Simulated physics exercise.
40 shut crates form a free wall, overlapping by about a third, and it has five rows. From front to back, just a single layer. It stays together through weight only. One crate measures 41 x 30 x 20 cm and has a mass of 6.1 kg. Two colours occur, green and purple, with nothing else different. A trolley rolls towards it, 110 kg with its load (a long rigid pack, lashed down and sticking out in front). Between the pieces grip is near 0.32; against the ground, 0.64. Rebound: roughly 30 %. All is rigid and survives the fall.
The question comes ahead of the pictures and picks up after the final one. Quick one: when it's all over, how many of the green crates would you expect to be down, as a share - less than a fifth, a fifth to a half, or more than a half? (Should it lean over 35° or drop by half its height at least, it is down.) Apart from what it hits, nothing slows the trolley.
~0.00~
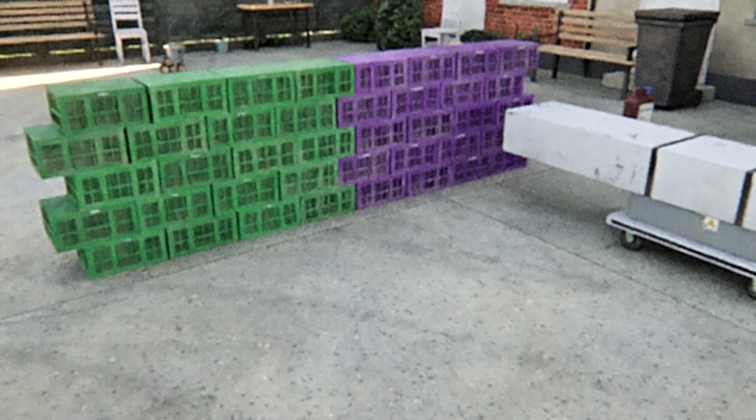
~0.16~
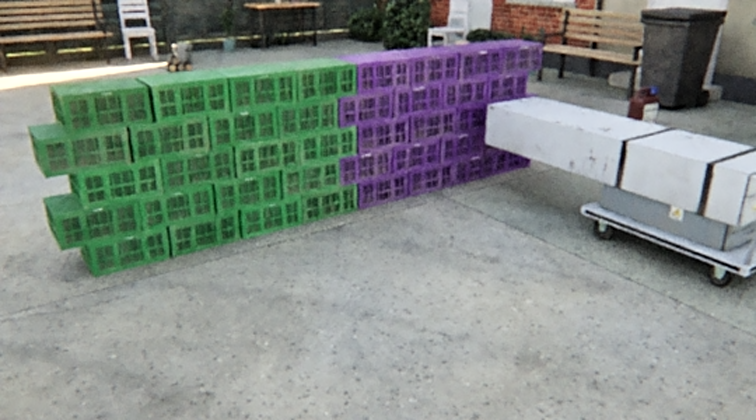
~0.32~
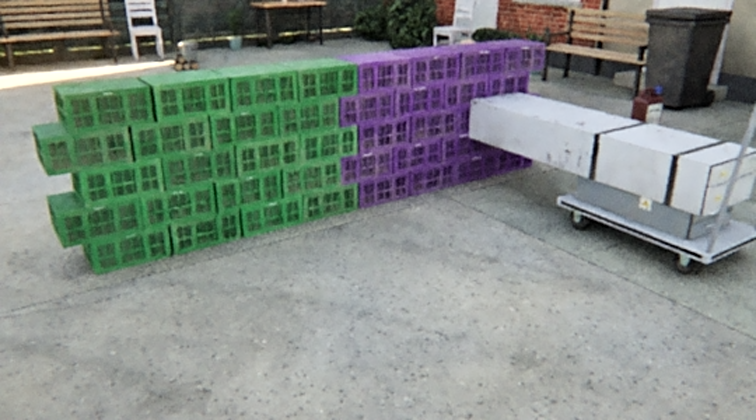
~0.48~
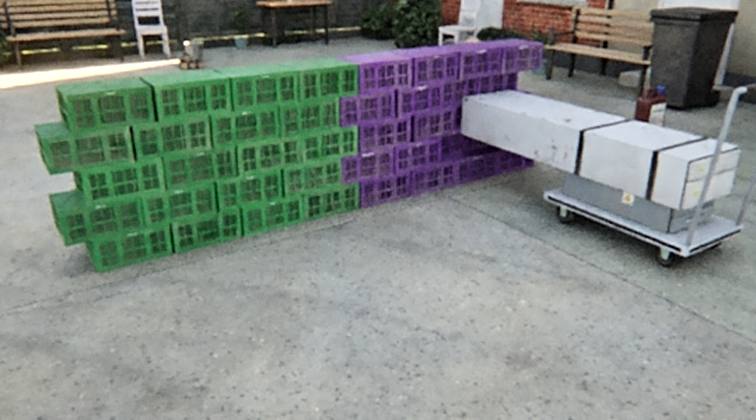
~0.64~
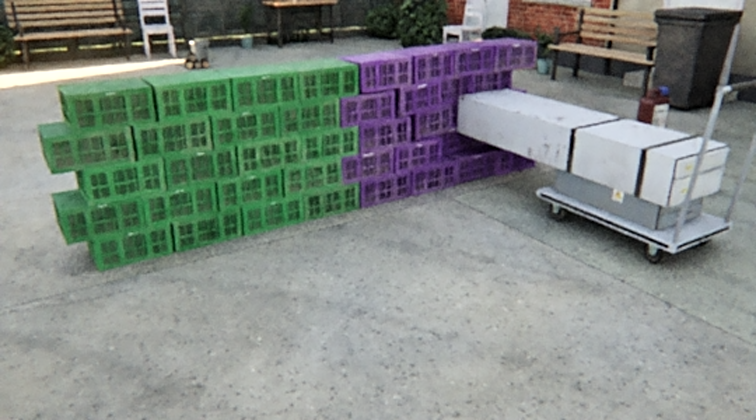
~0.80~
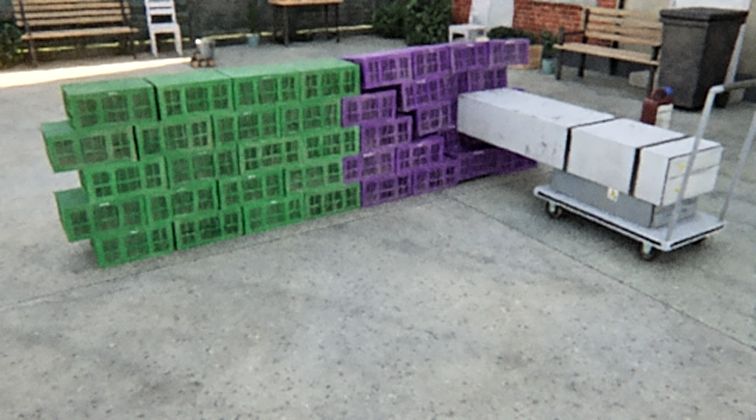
Fallen: Short of a fifth.
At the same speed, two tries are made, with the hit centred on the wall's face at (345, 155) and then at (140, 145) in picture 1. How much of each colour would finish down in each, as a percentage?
You'd get purple at 0 followed by 0, and green at 0 followed by 40 percent.
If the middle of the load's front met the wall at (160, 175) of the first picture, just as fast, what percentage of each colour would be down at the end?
Then purple ends 0 per cent down and green 50 per cent.
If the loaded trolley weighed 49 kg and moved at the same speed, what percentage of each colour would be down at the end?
Purple 0, green 0 %.
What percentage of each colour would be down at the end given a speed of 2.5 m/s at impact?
You'd end up with purple at 60 per cent down and green at 0 per cent.
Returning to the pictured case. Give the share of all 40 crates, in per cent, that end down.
Somewhere near 30 in a hundred.
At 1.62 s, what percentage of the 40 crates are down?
At that instant, 30 percent.
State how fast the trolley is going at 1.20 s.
About 0.1 m/s.
After 1.20 s, load 30 cm past the wall's line, still rolling; none of the 20 green crates down (6 of 40 in all colours); top green crate unmoved; top purple crate leaning 30°.
After 1.62 s, load 34 cm past the wall's line, still rolling; none of the 20 green crates down (12 of 40 in all colours); top green crate unmoved; top purple crate on its side.
At rest (2.8 s), load 35 cm past the wall's line, stopped; none of the 20 green crates down (12 of 40 in all colours); top green crate unmoved; top purple crate upside down. That is 0 per cent. As the last picture would show them, middles, top green crate near (109, 103), top purple crate near (215, 169).
